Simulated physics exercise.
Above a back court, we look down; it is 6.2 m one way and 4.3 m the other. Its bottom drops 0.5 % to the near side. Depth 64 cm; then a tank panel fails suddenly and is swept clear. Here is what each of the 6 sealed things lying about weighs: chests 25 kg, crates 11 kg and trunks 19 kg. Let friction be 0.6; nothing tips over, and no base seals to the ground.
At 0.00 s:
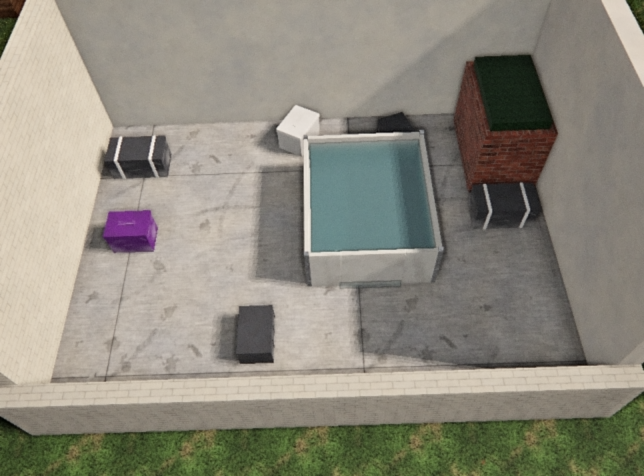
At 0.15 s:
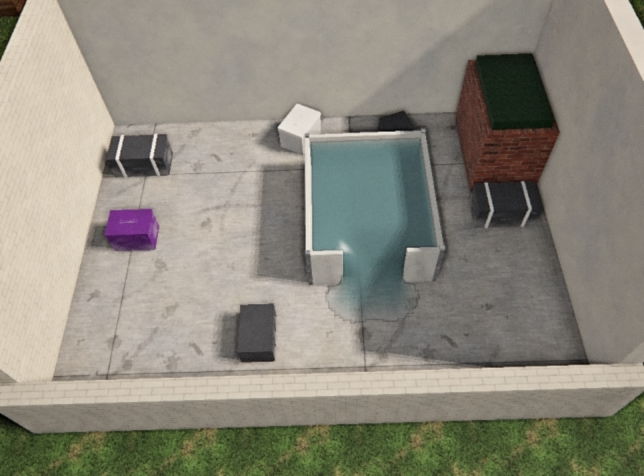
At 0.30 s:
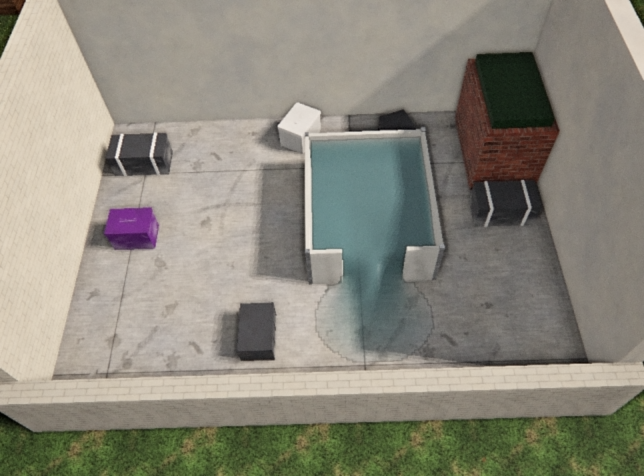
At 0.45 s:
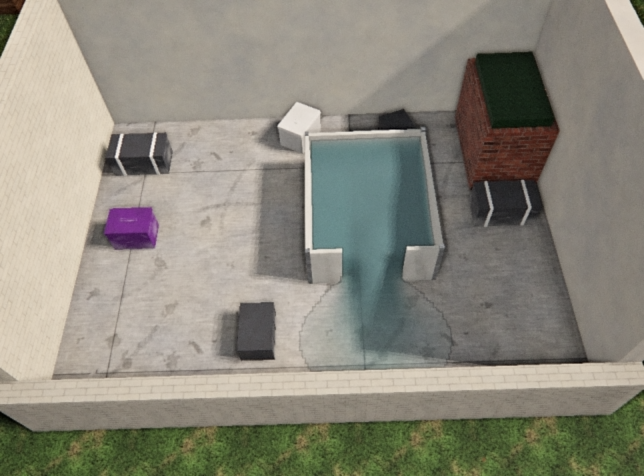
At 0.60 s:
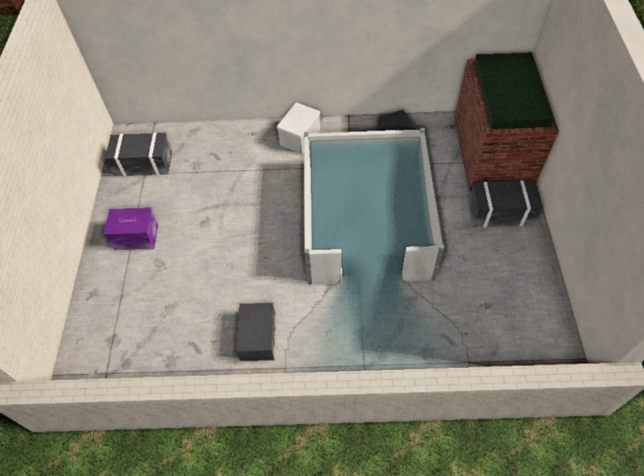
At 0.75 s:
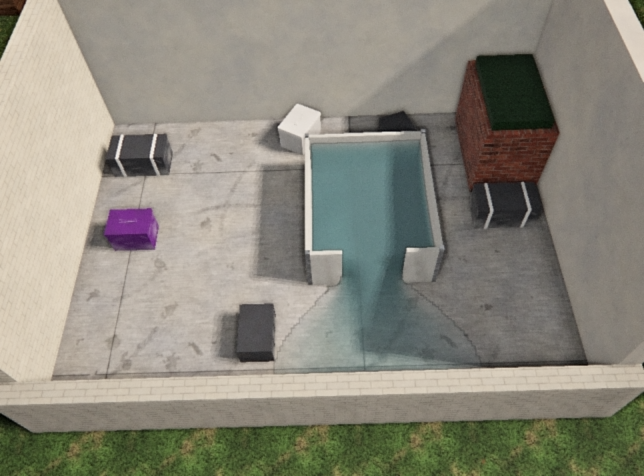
A white-walled tank of blue-green water stands in a pale-walled back court, seen from high above with grass along the near edge. A purple chest and a black, white-strapped trunk sit left, a dark box nearer, a white box behind, and a green-topped brick block right above another strapped trunk. The tank's near side opens and water spreads to the near wall, while the objects and camera stay still.
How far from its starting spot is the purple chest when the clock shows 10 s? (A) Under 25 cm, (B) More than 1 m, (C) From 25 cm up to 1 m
The answer is A.
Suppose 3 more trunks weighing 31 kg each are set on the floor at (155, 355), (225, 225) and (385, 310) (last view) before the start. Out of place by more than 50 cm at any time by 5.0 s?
In sequence: Goes beyond; stays within; goes beyond.
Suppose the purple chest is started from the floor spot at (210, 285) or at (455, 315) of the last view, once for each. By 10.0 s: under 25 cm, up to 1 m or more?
Outcomes in order: It sits still; it sits still.
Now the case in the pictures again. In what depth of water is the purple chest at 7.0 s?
5 cm, roughly.
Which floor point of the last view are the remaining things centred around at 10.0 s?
I'd say about (271, 173) in the last view.
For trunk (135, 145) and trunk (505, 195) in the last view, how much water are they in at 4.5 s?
Depth approx. 4 cm / 11 cm.
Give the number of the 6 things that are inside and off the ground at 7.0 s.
By my count, 1.
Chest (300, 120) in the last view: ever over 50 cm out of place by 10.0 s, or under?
It stayed inside.
After 2.0 s the purple chest is near (128, 221), 0.0 m from its start, aground; 0 afloat.
After 4.5 s the purple chest is near (128, 221), 0.0 m from its start, aground; 1 afloat.
After 7.0 s the purple chest is near (128, 221), 0.0 m from its start, aground; 1 afloat.
After 10.0 s the purple chest is near (128, 221), 0.0 m from its start, aground; 4 afloat.
